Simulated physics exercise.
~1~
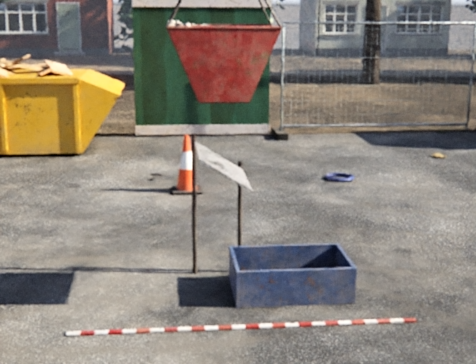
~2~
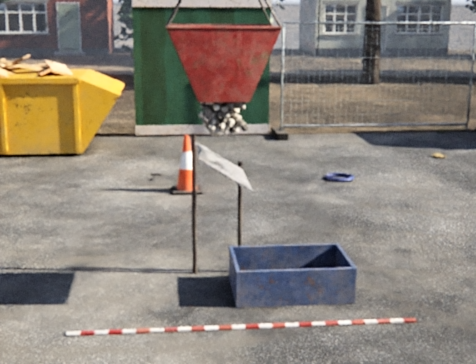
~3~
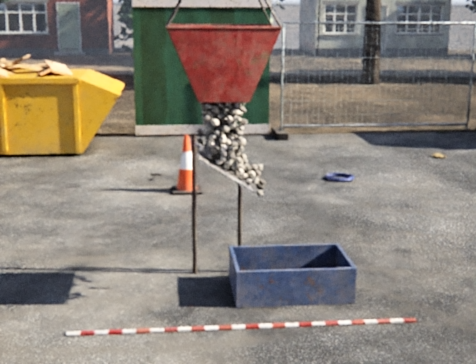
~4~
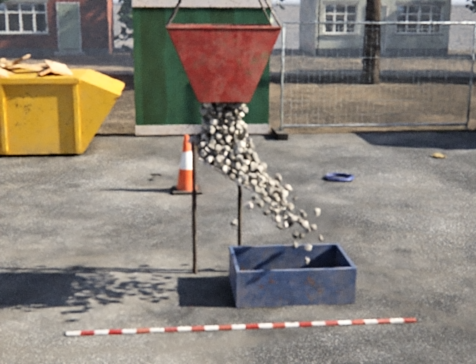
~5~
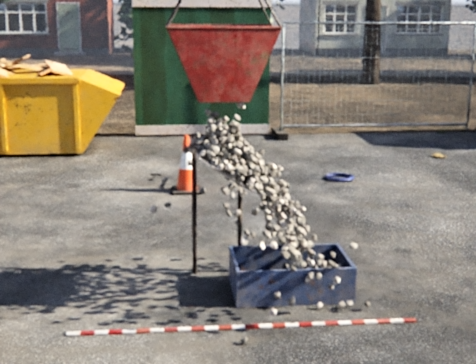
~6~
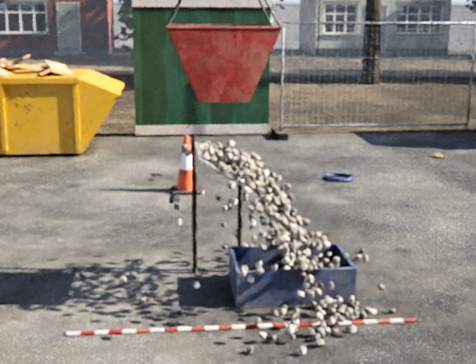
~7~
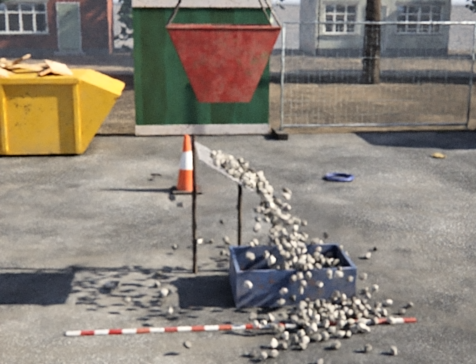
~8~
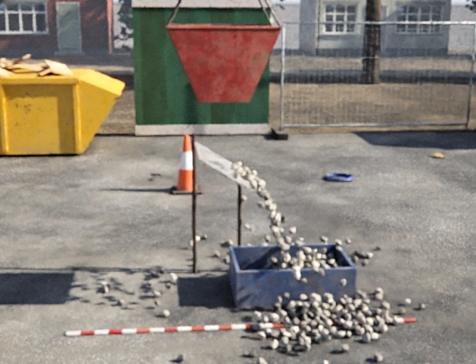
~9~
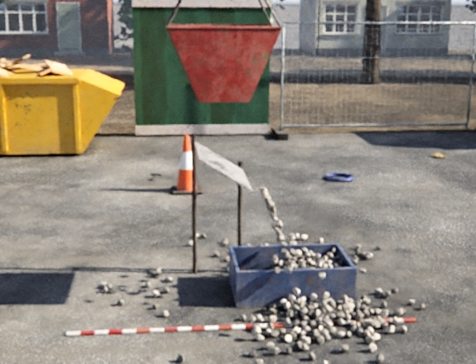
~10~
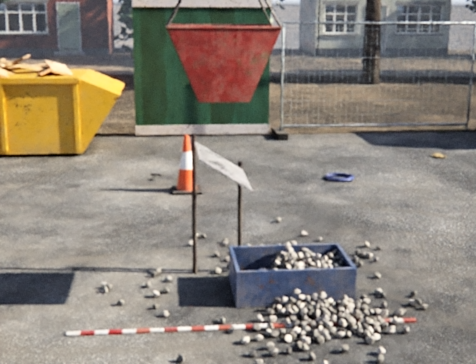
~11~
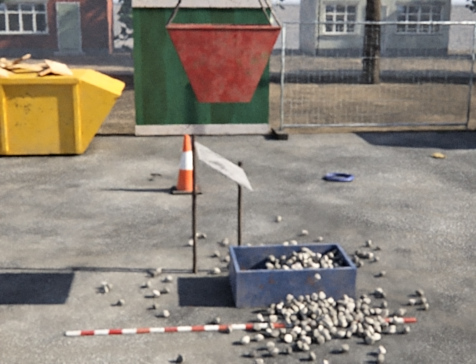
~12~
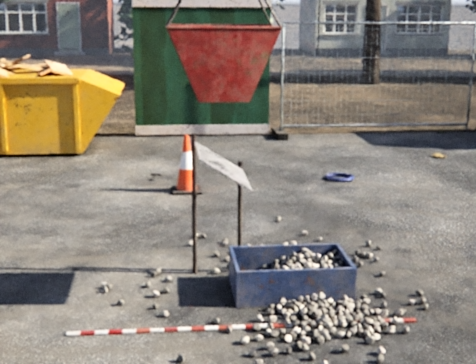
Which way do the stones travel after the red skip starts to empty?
The stones move down, falling from the skip onto the sloping plate and then on to the bin and the ground.
Pale grey stones begin to drop from the bottom of a red skip that hangs still above a paved yard. They pour onto a sloping steel plate on thin posts and slide off its lower right end toward a blue bin. The stream thickens, with many stones landing in the bin while others spill in front of it and scatter around a red and white staff. Once the skip is empty, the flow on the plate thins and stops. At the end, stones lie heaped in the bin and piled before it, with a few strays to the left.
